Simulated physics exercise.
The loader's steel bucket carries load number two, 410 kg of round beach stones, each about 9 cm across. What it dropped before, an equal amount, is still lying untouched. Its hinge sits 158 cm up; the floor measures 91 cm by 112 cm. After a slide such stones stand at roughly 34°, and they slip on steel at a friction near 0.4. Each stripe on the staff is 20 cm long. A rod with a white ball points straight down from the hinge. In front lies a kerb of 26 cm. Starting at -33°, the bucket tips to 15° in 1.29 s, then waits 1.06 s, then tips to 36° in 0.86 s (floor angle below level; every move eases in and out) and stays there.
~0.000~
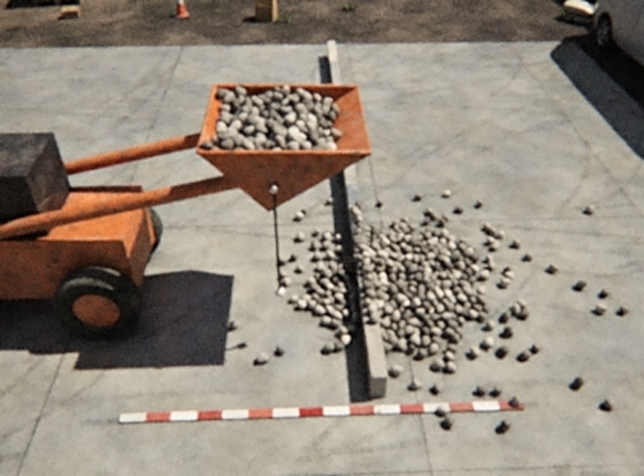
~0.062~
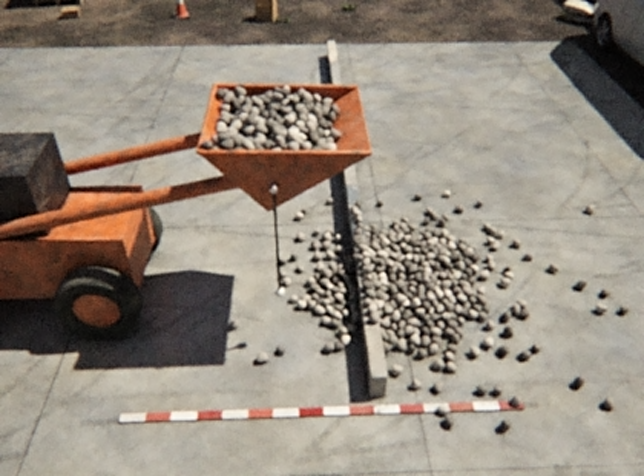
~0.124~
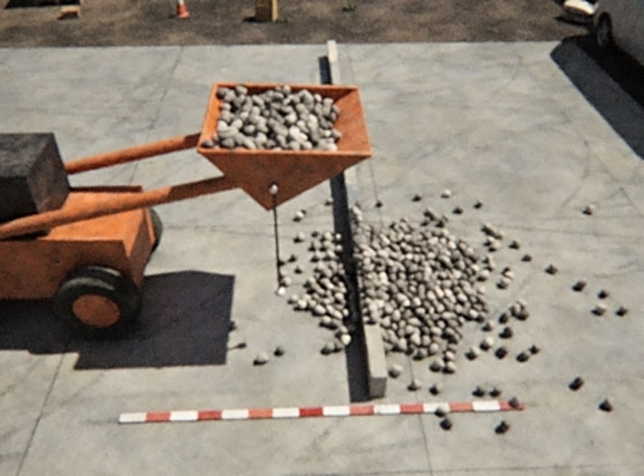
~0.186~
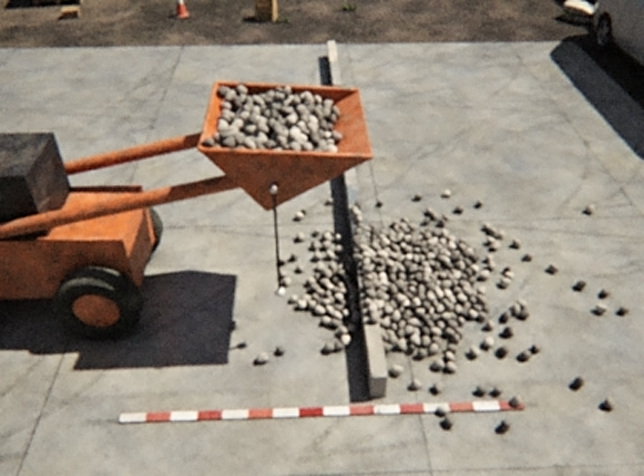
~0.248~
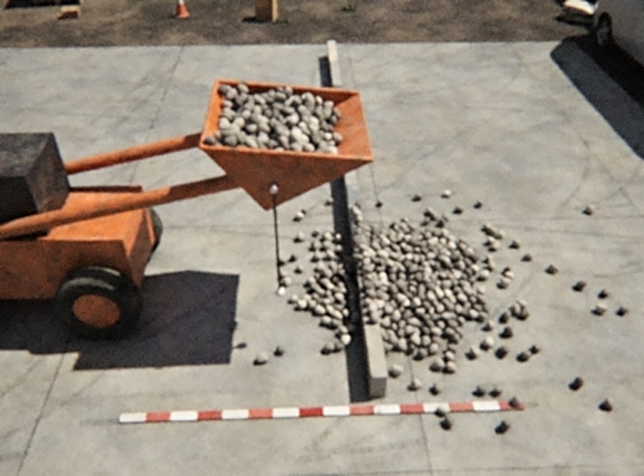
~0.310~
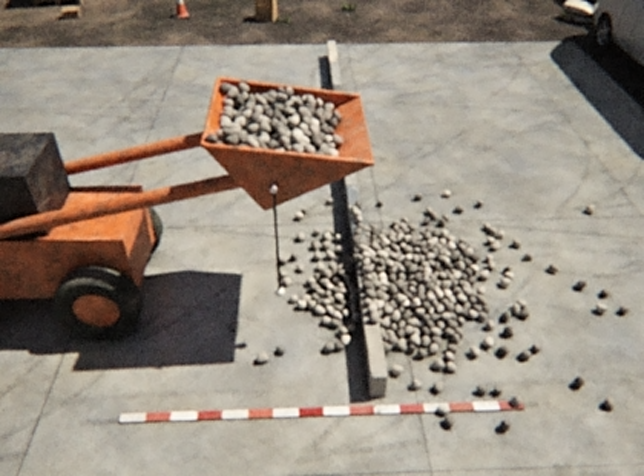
In this clip, an orange loader on the left holds a bucket full of rounded stones above a concrete floor, near a stone pile straddling a low kerb. The bucket tilts slightly clockwise while everything else stays still.
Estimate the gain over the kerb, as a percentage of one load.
About 95 per cent.
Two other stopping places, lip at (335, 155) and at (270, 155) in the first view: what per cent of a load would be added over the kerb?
About 50 and 0 per cent.
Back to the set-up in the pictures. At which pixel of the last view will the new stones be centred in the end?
Their middle is at about (404, 271).
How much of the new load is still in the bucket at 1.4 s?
About 95 per cent.
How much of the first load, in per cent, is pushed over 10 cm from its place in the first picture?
About 10 per cent.
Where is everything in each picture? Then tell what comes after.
The bucket is at -33°, its lip at (371, 153); the top of the load is at (263, 102). The earlier load is highest near (364, 265), 31 cm above ground level, 20 % on this side of the kerb, 80 % over the kerb, in the first frame.
The bucket is at -33°, its lip at (371, 153); the top of the load is at (263, 102); the stones move at 0.0 m/s on average, in the second frame.
The bucket is at -32°, its lip at (372, 155); the top of the load is at (256, 102); the stones move at 0.1 m/s on average, in the third frame.
Lip at (372, 157), floor tilted -30°, highest stones at (250, 100); the stones move at 0.1 m/s on average, in the fourth frame.
The bucket is at -28°, its lip at (373, 160); the top of the load is at (251, 99); the stones move at 0.1 m/s on average, in the fifth frame.
Lip at (374, 163), floor tilted -26°, highest stones at (244, 98); the stones move at 0.2 m/s on average, in the sixth frame.
After 1.0 s the floor is at 8°; in per cent of one load, 100 in the bucket, 20 on this side of the kerb, 80 over the kerb; the foremost stones are at (585, 286).
After 1.4 s the floor is at 15°; in per cent of one load, 94 in the bucket, 25 on this side of the kerb, 81 over the kerb; the foremost stones are at (585, 286).
After 3.7 s the floor is at 36°; in per cent of one load, 0 in the bucket, 25 on this side of the kerb, 175 over the kerb; the foremost stones are at (585, 286).
After 6.4 s the floor is at 36°; in per cent of one load, 0 in the bucket, 25 on this side of the kerb, 175 over the kerb; the foremost stones are at (585, 286). Net gain over the kerb, 95.
